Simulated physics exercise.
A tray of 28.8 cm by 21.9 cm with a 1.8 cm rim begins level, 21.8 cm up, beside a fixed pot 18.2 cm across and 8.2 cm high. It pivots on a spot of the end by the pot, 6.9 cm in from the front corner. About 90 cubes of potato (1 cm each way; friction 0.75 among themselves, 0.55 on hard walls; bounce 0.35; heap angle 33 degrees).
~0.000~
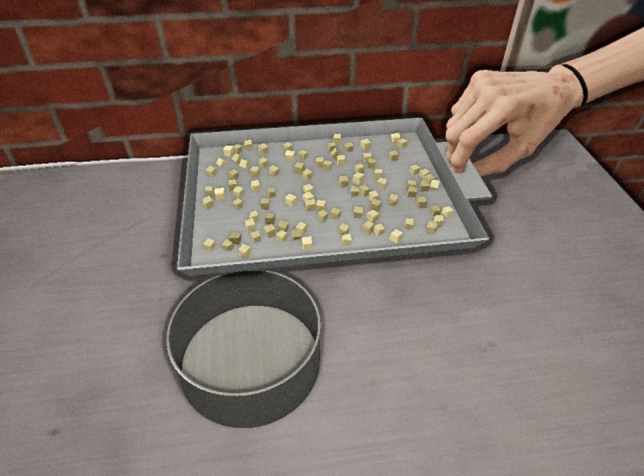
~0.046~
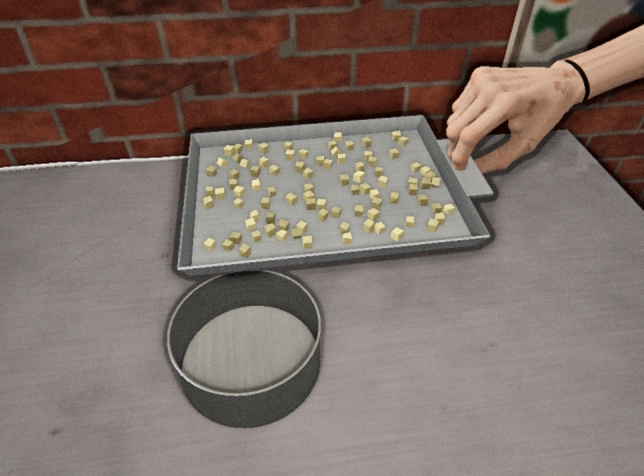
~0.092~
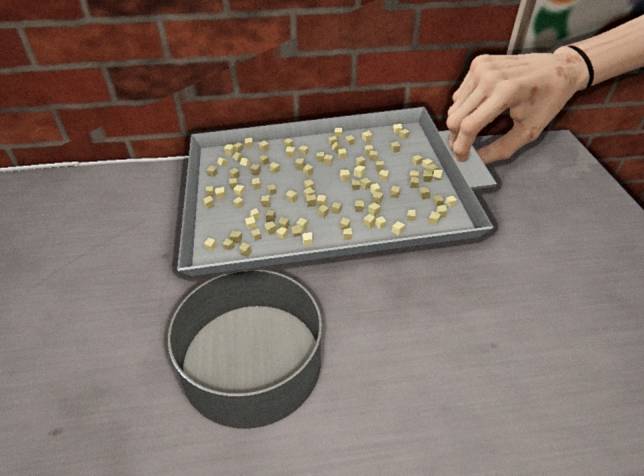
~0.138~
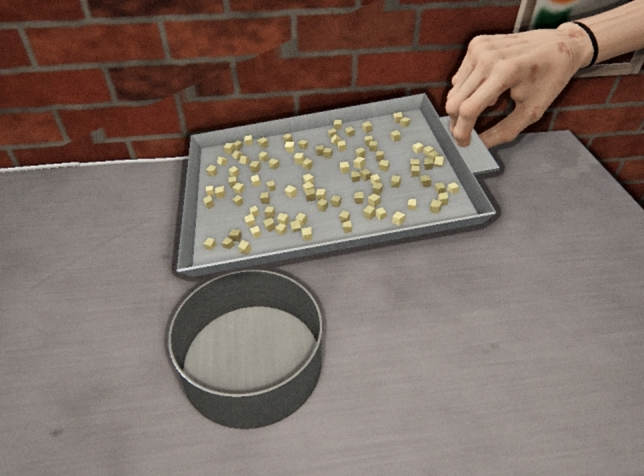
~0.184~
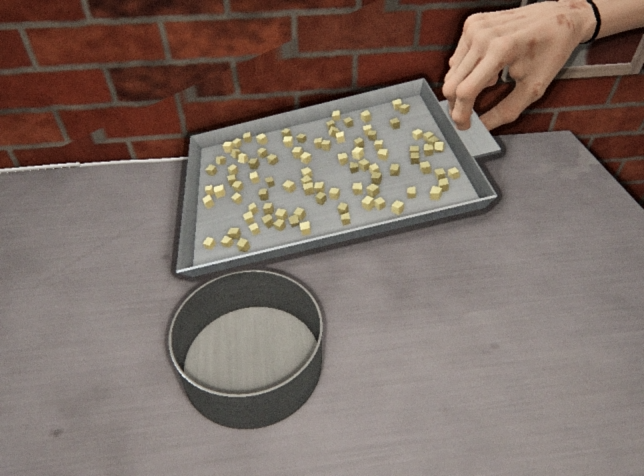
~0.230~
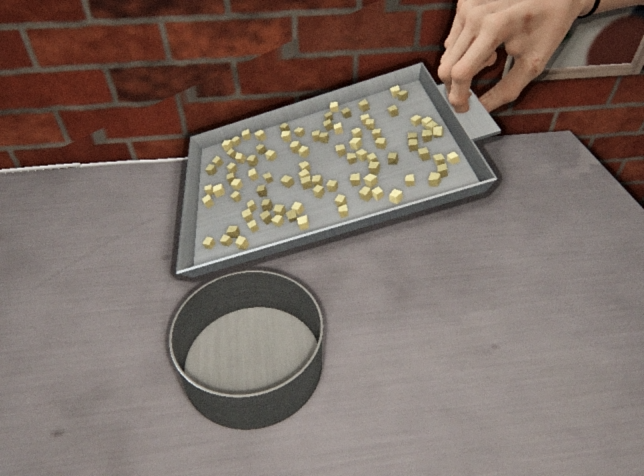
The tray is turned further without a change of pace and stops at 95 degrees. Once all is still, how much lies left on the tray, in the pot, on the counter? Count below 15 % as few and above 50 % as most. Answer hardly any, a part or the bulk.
Left on the tray: Hardly any; in the pot: Hardly any; on the counter: The bulk.
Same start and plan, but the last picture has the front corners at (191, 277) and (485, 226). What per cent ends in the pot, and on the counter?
Pot 65, counter 35.
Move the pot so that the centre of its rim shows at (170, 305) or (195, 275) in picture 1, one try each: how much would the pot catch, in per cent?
About 75 and 50 per cent.
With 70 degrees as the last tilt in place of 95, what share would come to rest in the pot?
It would be near 5 per cent.
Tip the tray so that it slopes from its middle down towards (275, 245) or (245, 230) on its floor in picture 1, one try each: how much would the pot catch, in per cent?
About 60 and 40 per cent.
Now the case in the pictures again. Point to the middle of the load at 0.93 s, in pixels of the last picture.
Around (145, 279).
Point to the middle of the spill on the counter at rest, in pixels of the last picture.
Around (102, 322).
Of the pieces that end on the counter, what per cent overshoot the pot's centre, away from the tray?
Some 100 per cent.
After 0.65 s, tilt 54 degrees; the tray holds 100 %, the pot 0 %.
After 0.93 s, tilt 79 degrees; the tray holds 30 %, the pot 0 %.
Then, at 1.31 s, tilt 95 degrees; the tray holds 0 %, the pot 5 %.
At rest (2.4 s), tray 0 %, pot 10 %, counter 90 %.
